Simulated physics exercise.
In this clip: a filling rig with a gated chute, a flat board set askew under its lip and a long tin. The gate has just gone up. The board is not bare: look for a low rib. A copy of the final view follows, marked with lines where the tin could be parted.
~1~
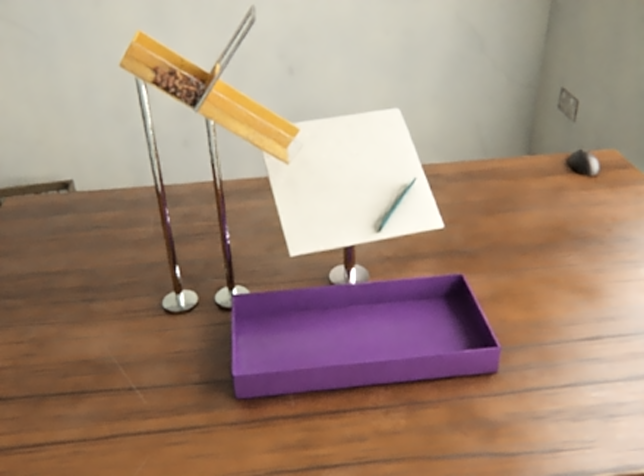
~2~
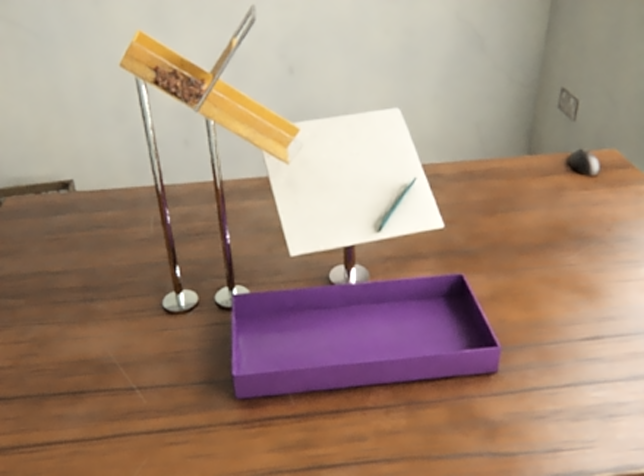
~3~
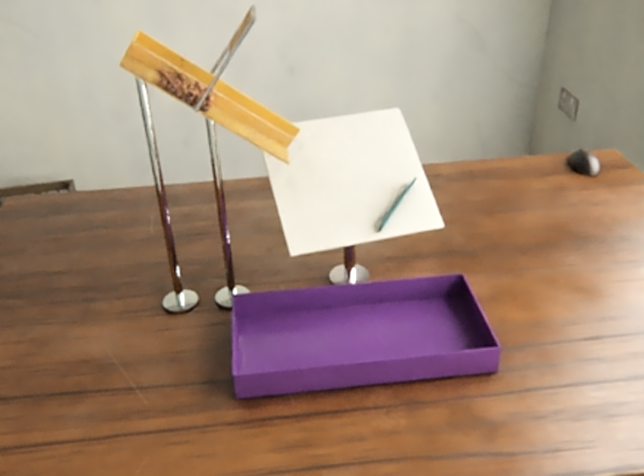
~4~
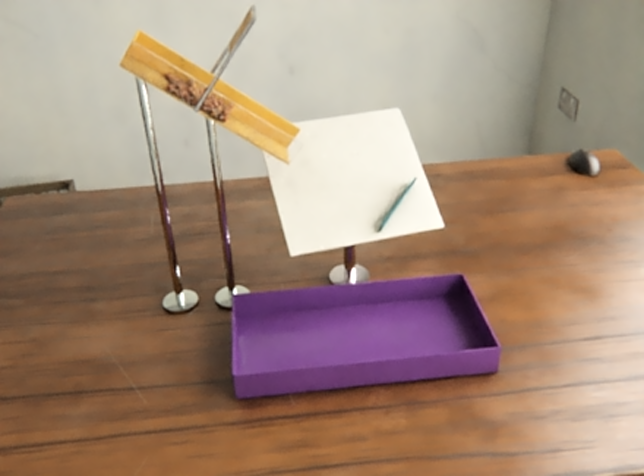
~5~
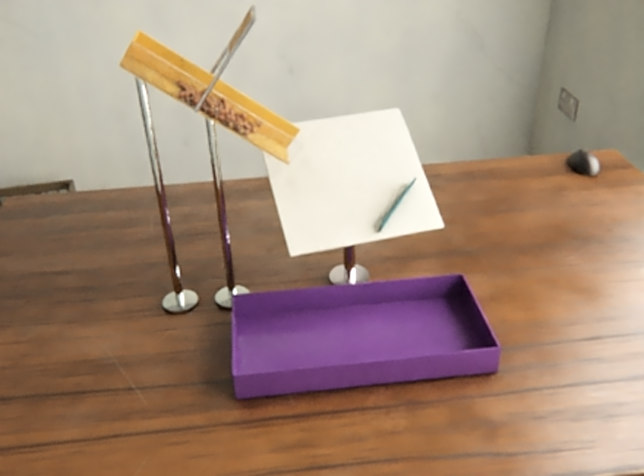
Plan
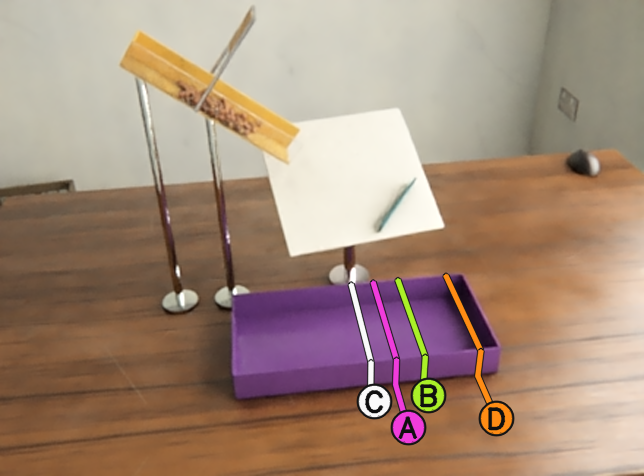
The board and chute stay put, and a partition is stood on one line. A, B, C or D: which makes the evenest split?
A is best.
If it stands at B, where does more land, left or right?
The left side.
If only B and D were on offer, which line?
It is B.
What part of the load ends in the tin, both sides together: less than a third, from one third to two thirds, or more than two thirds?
It is more than two thirds.
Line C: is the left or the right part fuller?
More lands on the right.
On the marked copy, line A crosses the front rim at (396, 358); line B crosses the front rim at (425, 355); line C crosses the front rim at (370, 361); line D crosses the front rim at (480, 350).
Choosing A, of what is caught, roughly two thirds on the left of the divider, roughly a third on the right.
Choosing B, of what is caught, the larger part on the left of the divider, about a tenth on the right.
Choosing C, of what is caught, about a tenth on the left of the divider, the larger part on the right.
Choosing D, of what is caught, every piece on the left of the divider, not one piece on the right.
